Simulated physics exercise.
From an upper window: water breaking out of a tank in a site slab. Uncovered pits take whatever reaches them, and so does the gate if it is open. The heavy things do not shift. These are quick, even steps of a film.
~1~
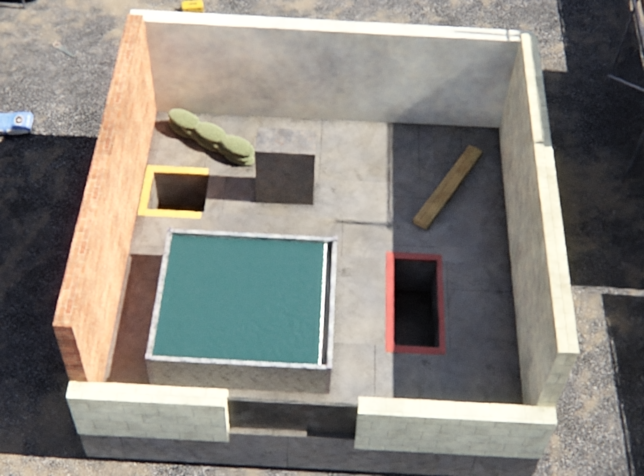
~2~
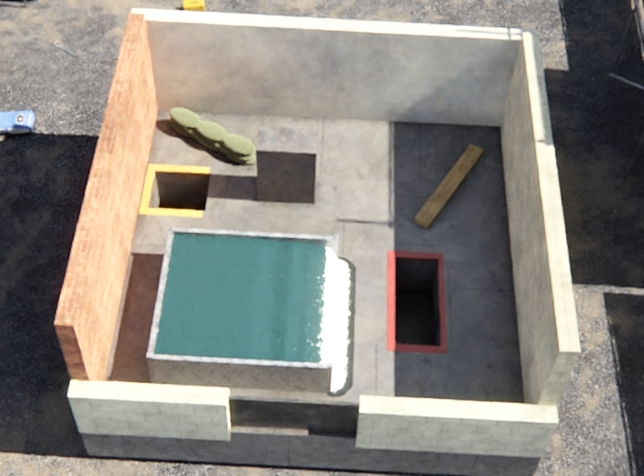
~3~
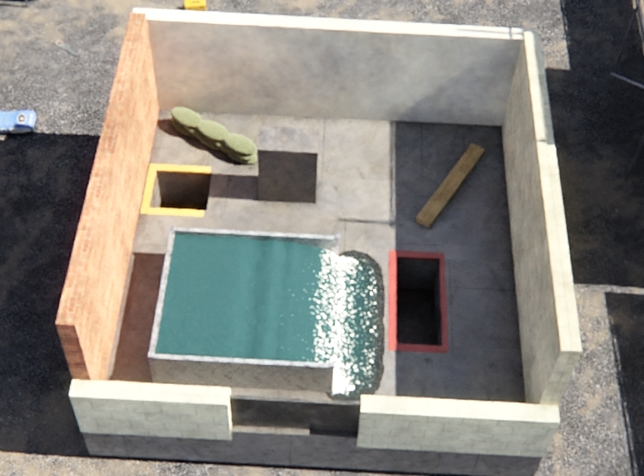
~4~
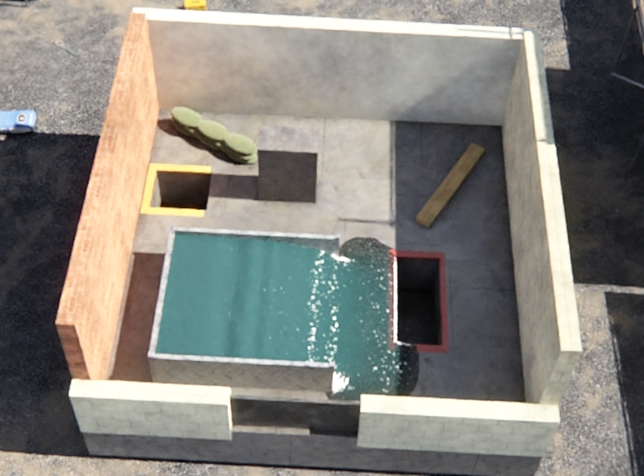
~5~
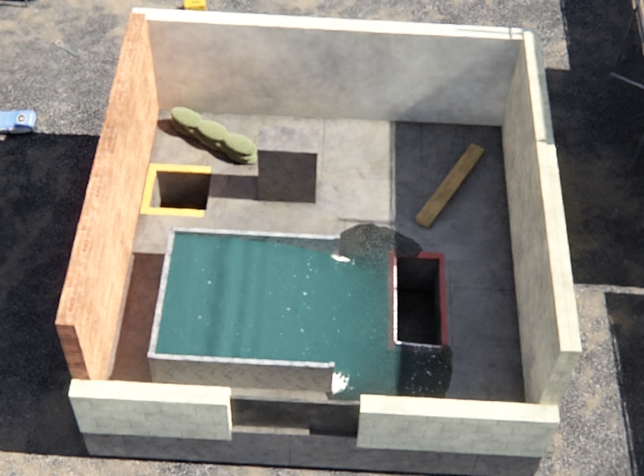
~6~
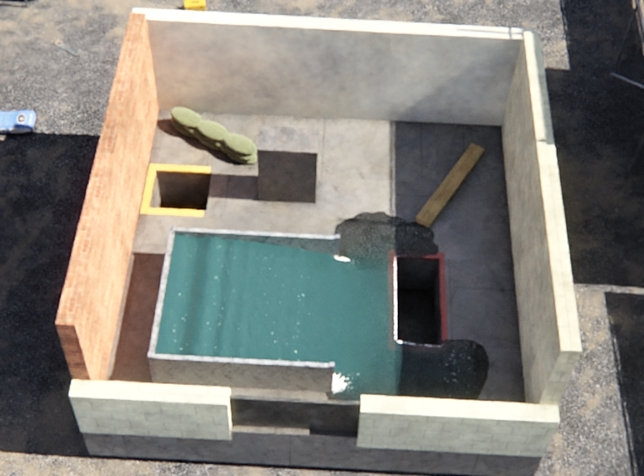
Water bursts from the right side of a tank and spreads around a red-edged opening.
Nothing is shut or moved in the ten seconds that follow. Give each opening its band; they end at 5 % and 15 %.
In the end: The gate takes less than 5 %; the red pit takes more than 15 %; the yellow pit takes less than 5 %.
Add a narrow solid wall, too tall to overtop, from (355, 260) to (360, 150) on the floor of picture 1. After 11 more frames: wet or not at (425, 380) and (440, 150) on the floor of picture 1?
In turn: Wet, dry.
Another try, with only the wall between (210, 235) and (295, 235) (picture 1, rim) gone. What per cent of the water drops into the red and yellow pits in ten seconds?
Parts in a hundred: Red 12, yellow 35.
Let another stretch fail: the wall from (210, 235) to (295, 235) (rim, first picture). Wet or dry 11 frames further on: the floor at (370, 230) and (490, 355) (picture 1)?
In turn: Flooded, dry.
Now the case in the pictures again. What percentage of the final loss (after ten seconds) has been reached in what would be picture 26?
About 65 per cent.
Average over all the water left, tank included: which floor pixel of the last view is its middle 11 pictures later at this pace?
Close to (325, 330).
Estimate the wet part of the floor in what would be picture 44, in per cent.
I make it 60 per cent.
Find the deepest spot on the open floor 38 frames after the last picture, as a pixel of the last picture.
I would point to (481, 161).
A moment on, water covers 25 % of the floor; the gate 0 %, the red pit 16 %, the yellow pit 0 %.
Next, water covers 35 % of the floor; the gate 0 %, the red pit 29 %, the yellow pit 0 %.
Then, water covers 45 % of the floor; the gate 0 %, the red pit 42 %, the yellow pit 0 %.
Later, water covers 60 % of the floor; the gate 0 %, the red pit 55 %, the yellow pit 0 %.
In the end, water covers 90 % of the floor; the gate 0 %, the red pit 64 %, the yellow pit 1 %.
